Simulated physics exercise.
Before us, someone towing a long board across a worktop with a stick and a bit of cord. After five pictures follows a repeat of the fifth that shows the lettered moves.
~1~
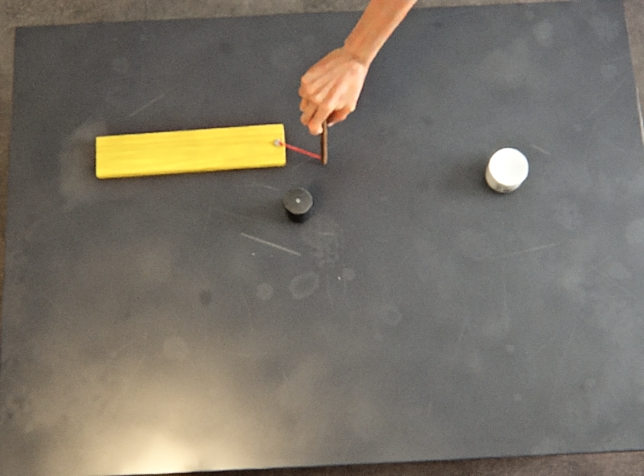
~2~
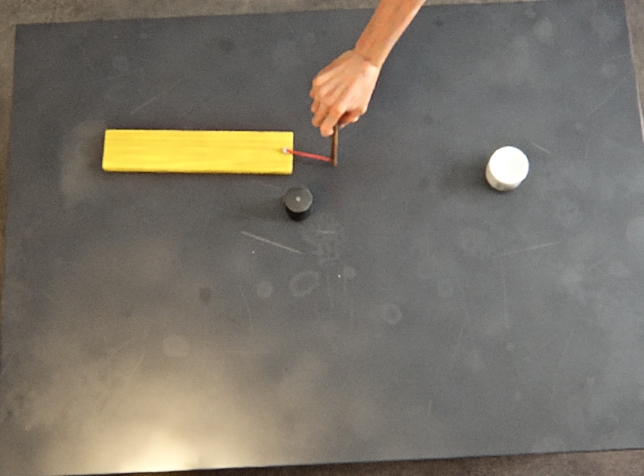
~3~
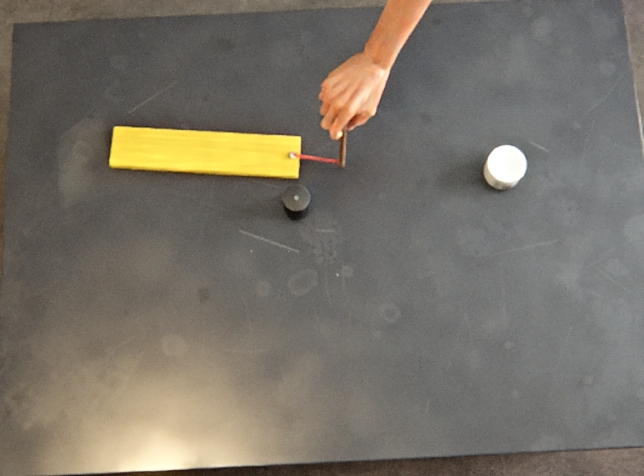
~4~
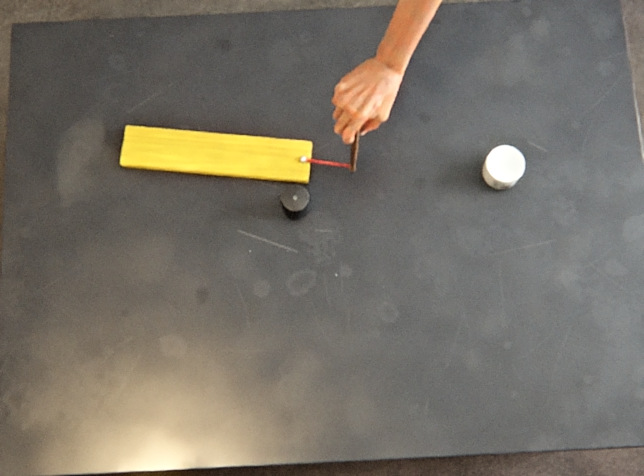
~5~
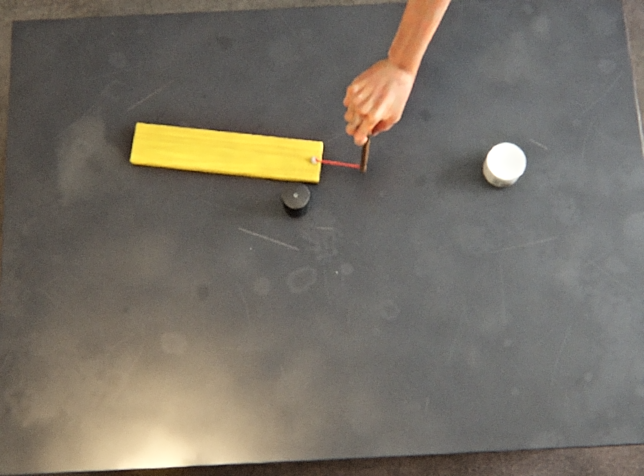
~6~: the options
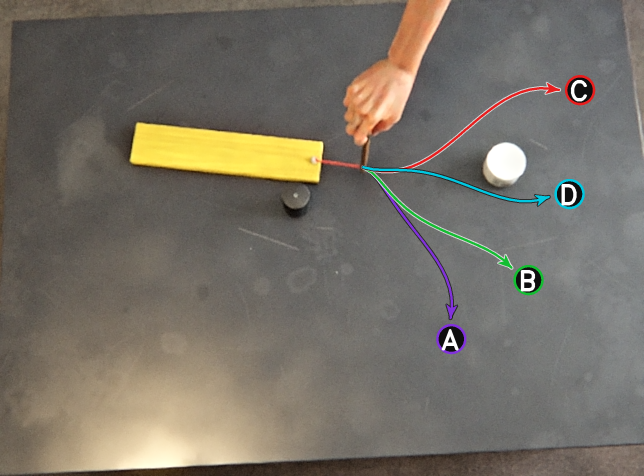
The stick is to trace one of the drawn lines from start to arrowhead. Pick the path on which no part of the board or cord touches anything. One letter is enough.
Choose path C.
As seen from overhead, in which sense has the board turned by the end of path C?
On that path, anticlockwise.
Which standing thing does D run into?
The white tub.
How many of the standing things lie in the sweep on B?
It touches one.
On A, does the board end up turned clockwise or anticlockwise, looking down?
On that path, clockwise.
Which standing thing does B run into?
The black candle.
On the marked copy, A from (363, 167) via (418, 236) to (451, 318); B from (363, 167) via (431, 224) to (512, 268); C from (363, 167) via (467, 129) to (559, 90); D from (363, 167) via (462, 183) to (549, 197).
Taking C. A third of the way, foot of the stick (439, 152), middle of the board (301, 156).
Two thirds of the way, foot of the stick (498, 105), middle of the board (367, 140).
When it is over, foot of the stick (561, 91), middle of the board (430, 122); nothing has been touched.
As for the rest, A meets the black candle; B meets the black candle; D meets the white tub.
